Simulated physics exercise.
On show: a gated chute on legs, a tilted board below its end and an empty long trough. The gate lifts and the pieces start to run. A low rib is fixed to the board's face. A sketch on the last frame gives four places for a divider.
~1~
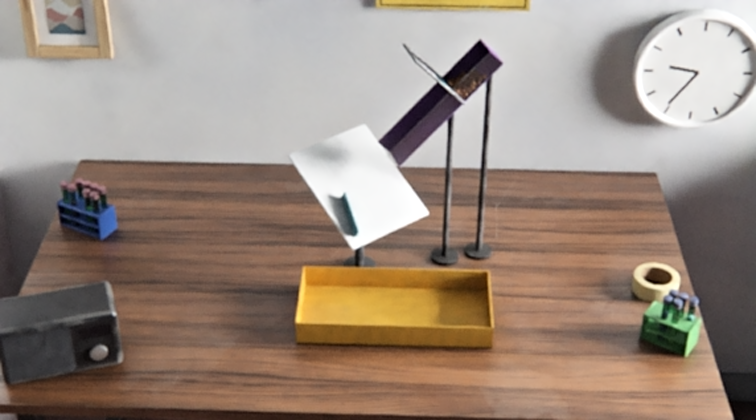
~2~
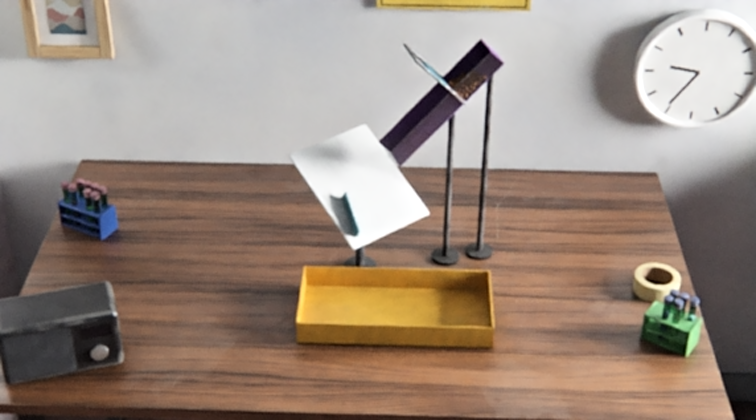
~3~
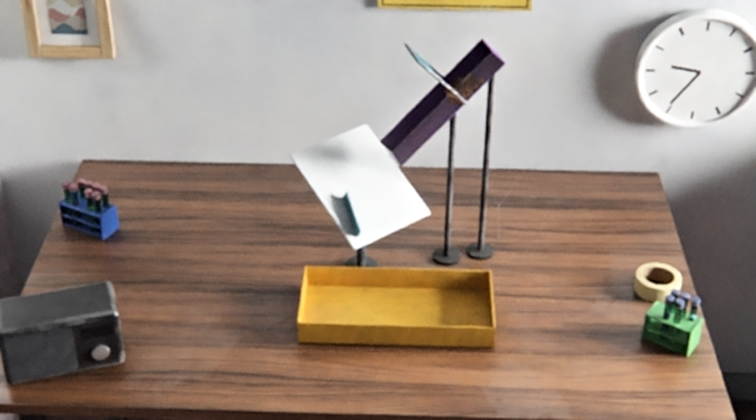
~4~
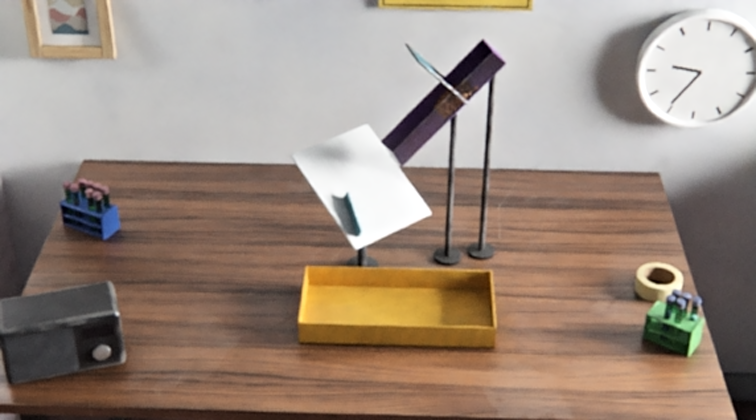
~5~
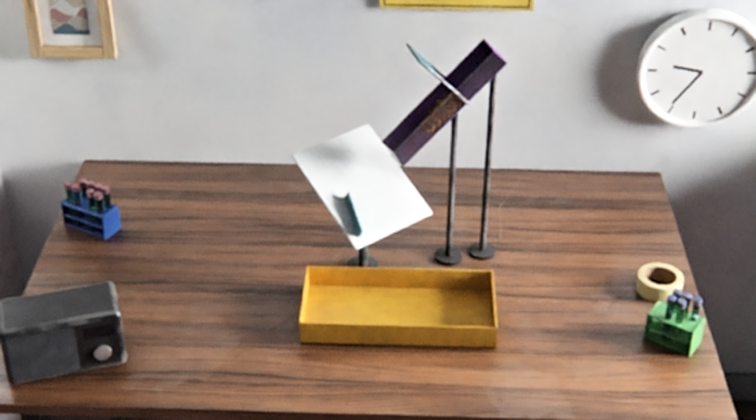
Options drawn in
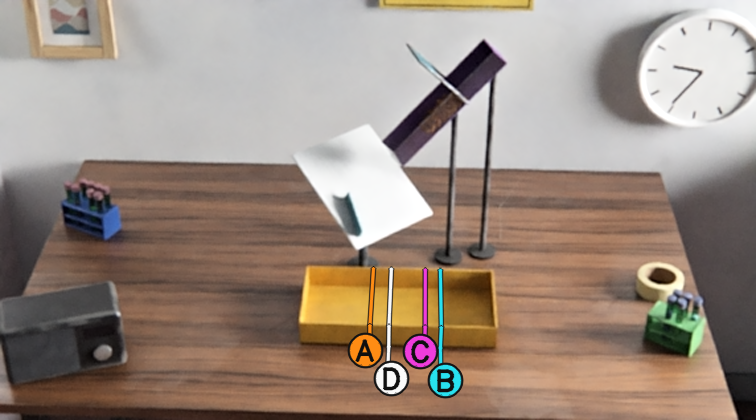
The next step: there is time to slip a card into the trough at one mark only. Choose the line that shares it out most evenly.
Best: D.
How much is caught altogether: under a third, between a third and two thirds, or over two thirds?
About that: Over two thirds.
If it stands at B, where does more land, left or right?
More lands on the left.
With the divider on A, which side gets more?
Right.
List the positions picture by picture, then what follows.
The first frame shows load behind the gate at (464, 83), cereal balls; lip of the chute at (395, 160), sloping fairly steeply.
The second frame shows middle of the board at (360, 184), tilted fairly steeply; middle of its low edge at (393, 230); of its high edge at (328, 139).
The third frame shows front corners of the trough at (298, 323) and (495, 328), empty; front of the load at (450, 99).
The fourth frame shows middle of the load at (455, 96); its front at (440, 113), about a quarter of the way to the lip; rib from (348, 192) to (362, 232).
The fifth frame shows middle of the load at (444, 108); its front at (423, 130), about half of the way to the lip.
On the marked copy, line A crosses the front rim at (369, 324); line B crosses the front rim at (441, 326); line C crosses the front rim at (425, 326); line D crosses the front rim at (389, 325).
Choosing A, of what is caught, a small part on the left of the divider, nearly all on the right.
Choosing B, of what is caught, nearly all on the left of the divider, a small part on the right.
Choosing C, of what is caught, most on the left of the divider, a small part on the right.
Choosing D, of what is caught, about a third on the left of the divider, about two thirds on the right.
